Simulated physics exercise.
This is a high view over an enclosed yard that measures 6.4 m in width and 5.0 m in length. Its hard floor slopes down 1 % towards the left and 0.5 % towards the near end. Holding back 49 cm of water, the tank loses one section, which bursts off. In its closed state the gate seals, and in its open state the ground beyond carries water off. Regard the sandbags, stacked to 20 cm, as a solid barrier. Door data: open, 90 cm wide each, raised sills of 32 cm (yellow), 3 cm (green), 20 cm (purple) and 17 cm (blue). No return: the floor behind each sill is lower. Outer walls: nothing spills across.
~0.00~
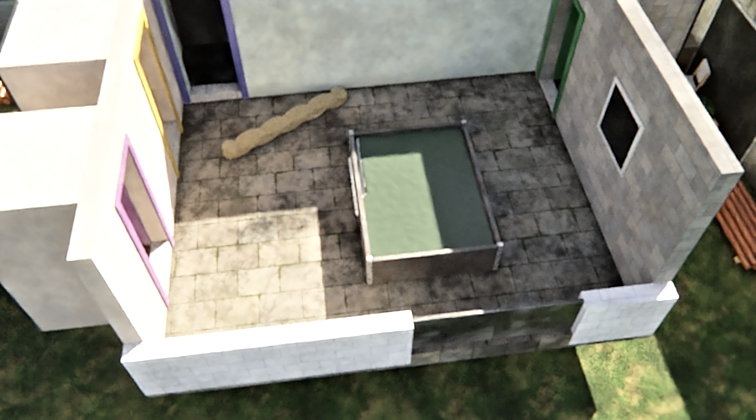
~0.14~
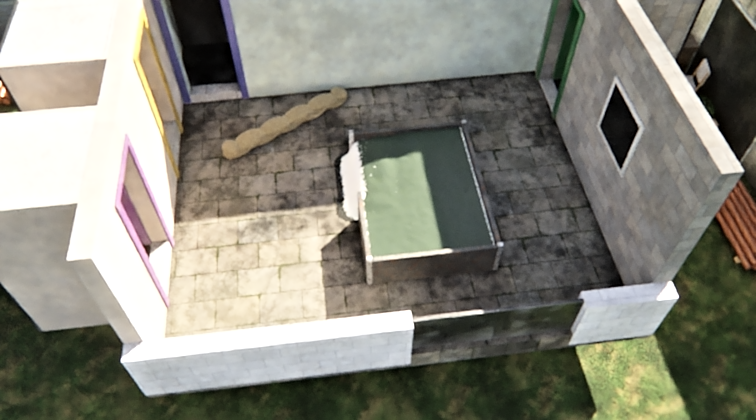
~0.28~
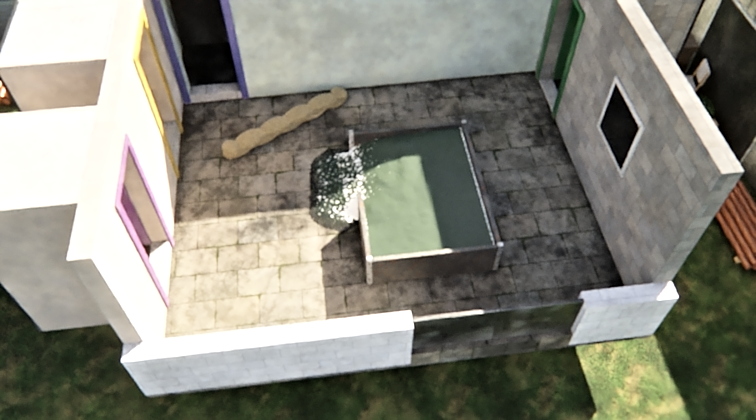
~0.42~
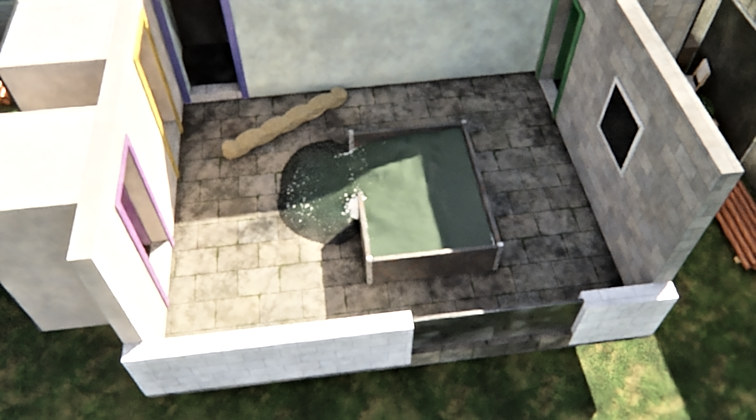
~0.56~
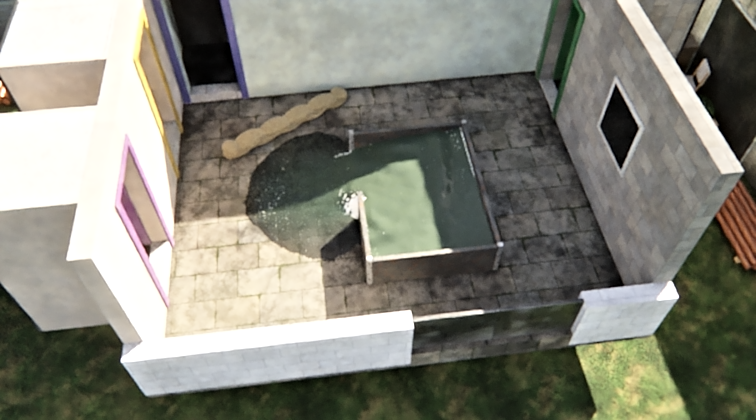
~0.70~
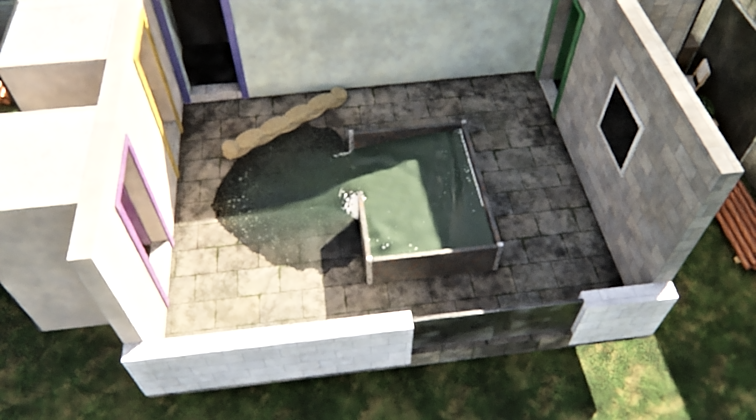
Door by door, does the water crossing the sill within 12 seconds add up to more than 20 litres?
Door by door: The yellow door: No; the green door: No; the purple door: No; the blue door: No.
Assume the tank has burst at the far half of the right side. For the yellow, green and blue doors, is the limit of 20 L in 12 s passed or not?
Then yellow does not exceed it, green exceeds it, blue does not exceed it.
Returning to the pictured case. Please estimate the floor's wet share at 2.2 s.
Some 30 per cent of the floor is wet.
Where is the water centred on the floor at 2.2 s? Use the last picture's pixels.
It lies at roughly (339, 202) in pixels.
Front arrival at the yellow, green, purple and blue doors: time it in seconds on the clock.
Yellow = 1.3 s, green = 6.5 s, purple = 1.3 s, blue = 2.0 s.
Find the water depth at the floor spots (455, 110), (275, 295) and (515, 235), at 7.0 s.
First 2 cm, then 8 cm, then 0 cm.
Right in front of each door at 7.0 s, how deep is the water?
Centimetres: Yellow 16 / green 4 / purple 12 / blue 15.
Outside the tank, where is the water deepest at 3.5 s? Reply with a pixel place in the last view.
Roughly at pixel (163, 368).
After 1.4 s water covers 25 % of the floor and is deepest (28 cm) near (346, 171); yellow door 10 cm at the sill, 0 L in, green door not reached, purple door 8 cm at the sill, 0 L in, blue door not reached.
After 2.2 s water covers 30 % of the floor and is deepest (34 cm) near (177, 197); yellow door 16 cm at the sill, 0 L in, green door not reached, purple door 17 cm at the sill, 0 L in, blue door 6 cm at the sill, 0 L in.
After 3.5 s water covers 45 % of the floor and is deepest (28 cm) near (163, 368); yellow door 13 cm at the sill, 0 L in, green door not reached, purple door 14 cm at the sill, 0 L in, blue door 16 cm at the sill, 0 L in.
After 7.0 s water covers 85 % of the floor and is deepest (20 cm) near (180, 155); yellow door 16 cm at the sill, 0 L in, green door 4 cm at the sill, 0 L in, purple door 12 cm at the sill, 0 L in, blue door 15 cm at the sill, 1 L in.
After 12.0 s water covers 95 % of the floor and is deepest (13 cm) near (163, 368); yellow door 10 cm at the sill, 0 L in, green door 5 cm at the sill, 2 L in, purple door 10 cm at the sill, 0 L in, blue door 9 cm at the sill, 1 L in.
